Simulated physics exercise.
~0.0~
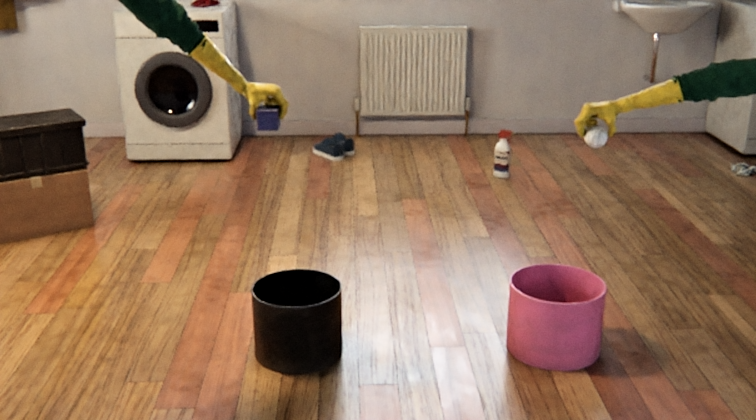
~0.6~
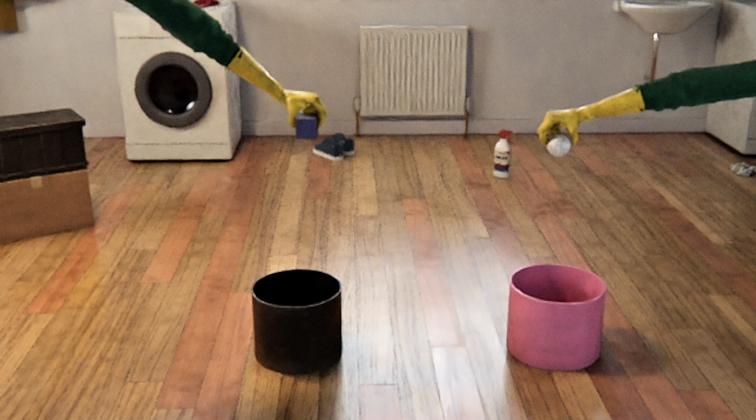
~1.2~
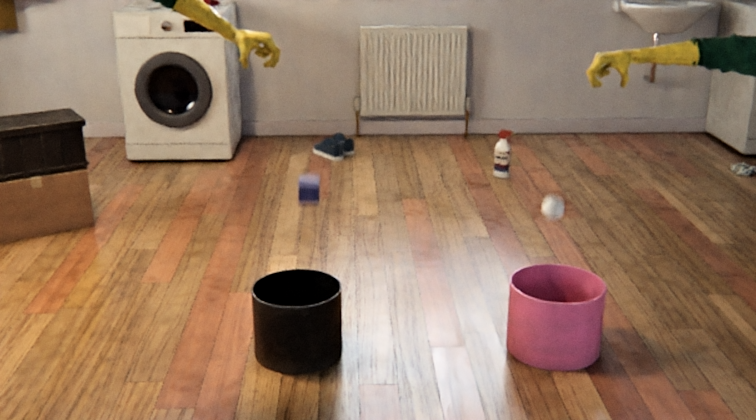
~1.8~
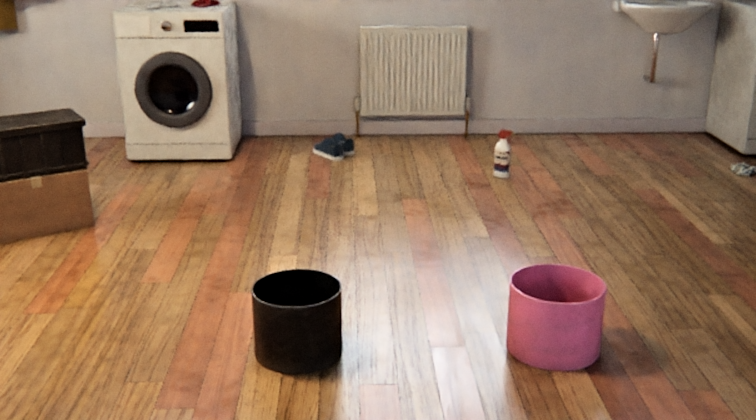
Blue block and white onion dropping from two yellow-gloved hands and disappearing into the black and pink bins below.
